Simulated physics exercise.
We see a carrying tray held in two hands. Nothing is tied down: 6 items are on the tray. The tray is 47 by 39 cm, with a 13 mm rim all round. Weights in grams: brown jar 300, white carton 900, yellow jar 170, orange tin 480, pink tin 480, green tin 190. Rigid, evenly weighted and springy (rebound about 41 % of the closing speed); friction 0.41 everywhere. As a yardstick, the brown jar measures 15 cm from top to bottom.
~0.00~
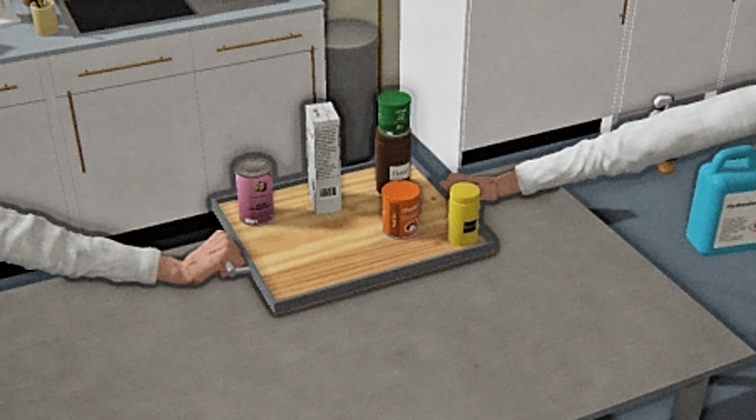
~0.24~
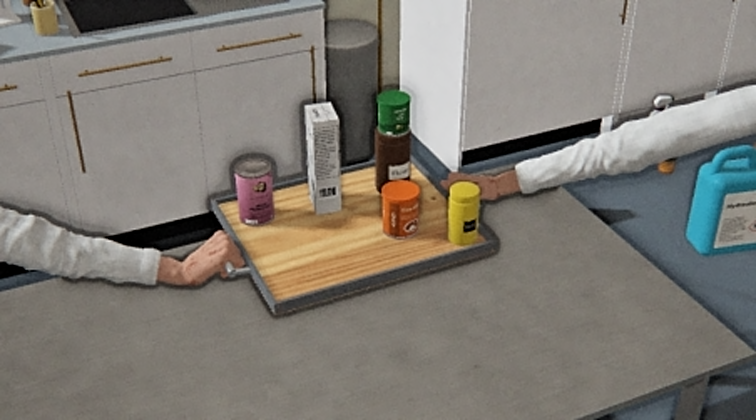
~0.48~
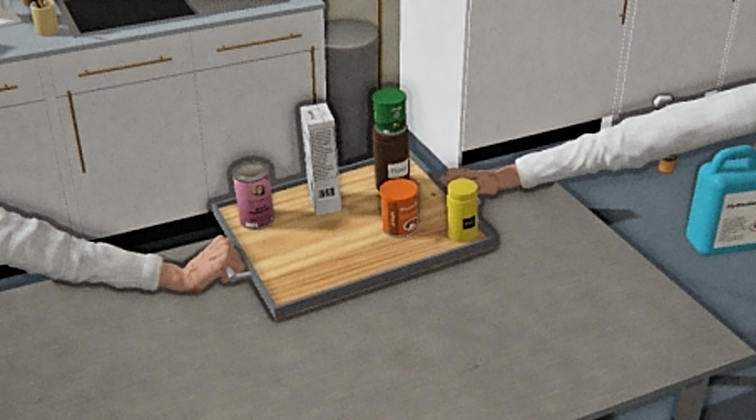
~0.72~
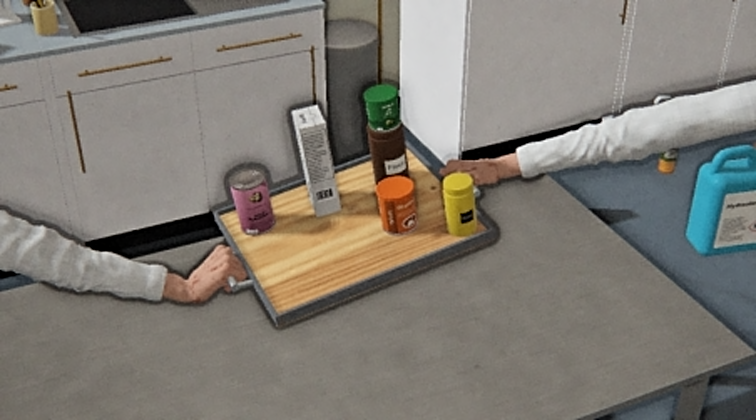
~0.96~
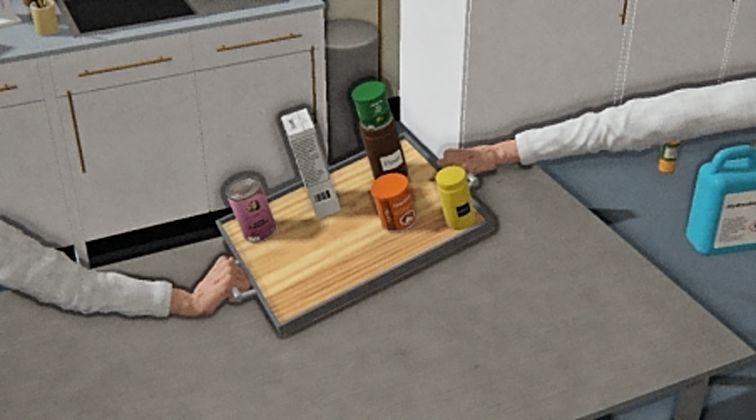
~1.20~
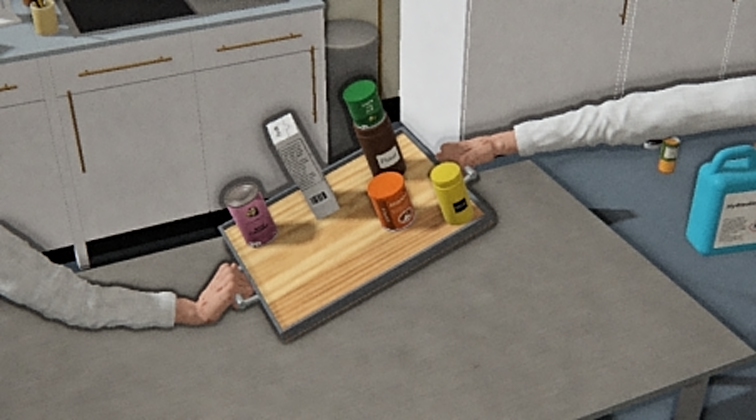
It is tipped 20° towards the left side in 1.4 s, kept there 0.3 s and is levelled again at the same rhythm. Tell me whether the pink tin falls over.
The pink tin falls over.
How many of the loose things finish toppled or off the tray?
That comes to 4.
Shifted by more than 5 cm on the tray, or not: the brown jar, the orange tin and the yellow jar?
The brown jar ends elsewhere; the orange tin stays put; the yellow jar keeps its place.
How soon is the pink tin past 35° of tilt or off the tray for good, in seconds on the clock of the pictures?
At about 1.6 s.
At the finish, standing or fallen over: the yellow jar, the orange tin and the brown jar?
The yellow jar is still upright; the orange tin keeps standing; the brown jar falls over.
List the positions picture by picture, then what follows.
In the first frame, tray level; pink tin (255, 192); brown jar (393, 160).
In the second frame, tray level; yellow jar (464, 214); orange tin (401, 210).
In the third frame, tray tilted 3°, left edge down; green tin (390, 112); brown jar (392, 157).
In the fourth frame, tray tilted 8°, left edge down; white carton (317, 162); yellow jar (460, 205).
In the fifth frame, tray tilted 14°, left edge down; orange tin (394, 203); green tin (373, 106).
In the sixth frame, tray tilted 18°, left edge down; pink tin (252, 215); brown jar (380, 146).
Around 1.70 s, tray tilted 20°, left edge down; pink tin now off the tray; white carton tipped 63° against what carries it; green tin tipped 55° against what carries it.
Around 2.10 s, tray tilted 18°, left edge down; white carton and green tin now off the tray; brown jar on its side.
Around 2.50 s, tray tilted 10°, left edge down; brown jar on its side.
Finally (3.6 s), off the tray and tipped over, white carton, pink tin and green tin; on their side or leaning hard on the tray, brown jar; the other 2 still in place (within 5 cm). Final places as that camera would see them, pink tin near (275, 321).
